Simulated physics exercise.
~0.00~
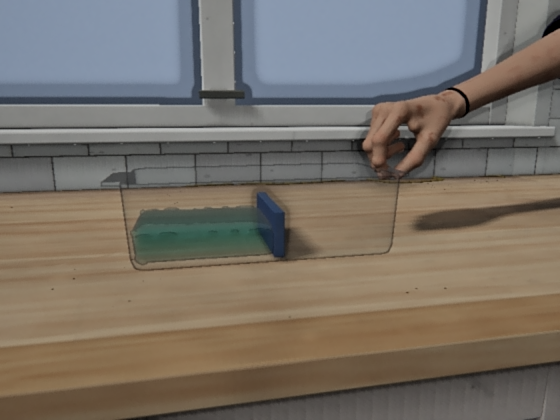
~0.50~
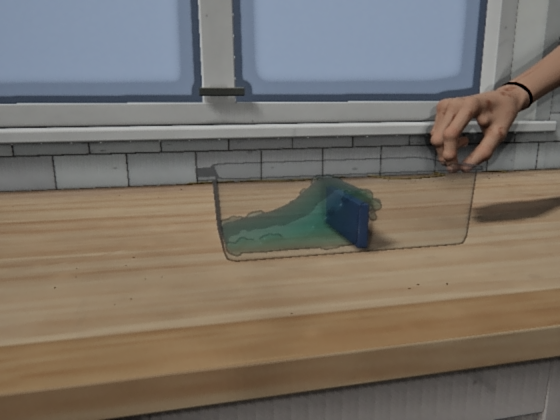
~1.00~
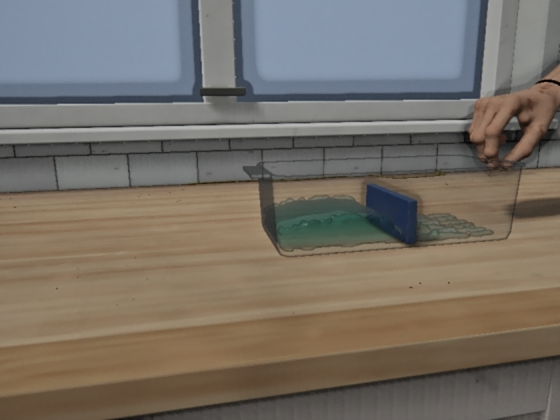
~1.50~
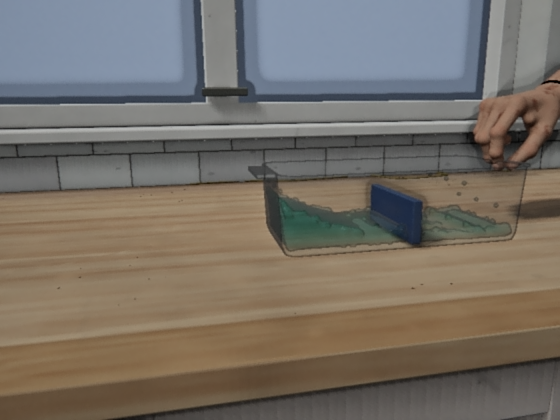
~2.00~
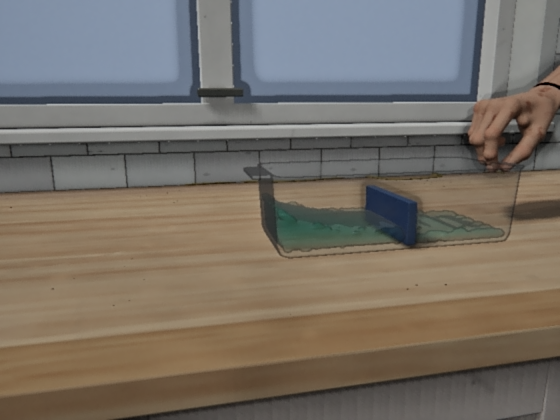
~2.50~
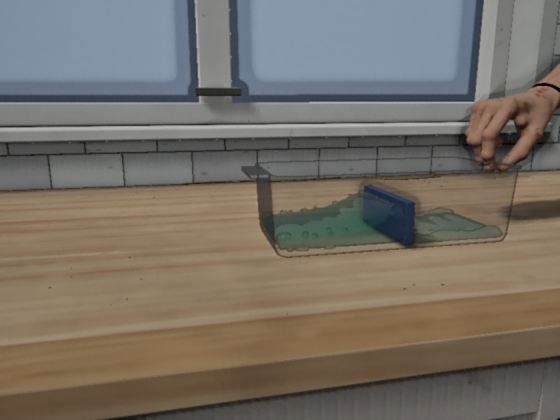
A hand pulls a clear tub right, and green water sloshes past its blue divider.
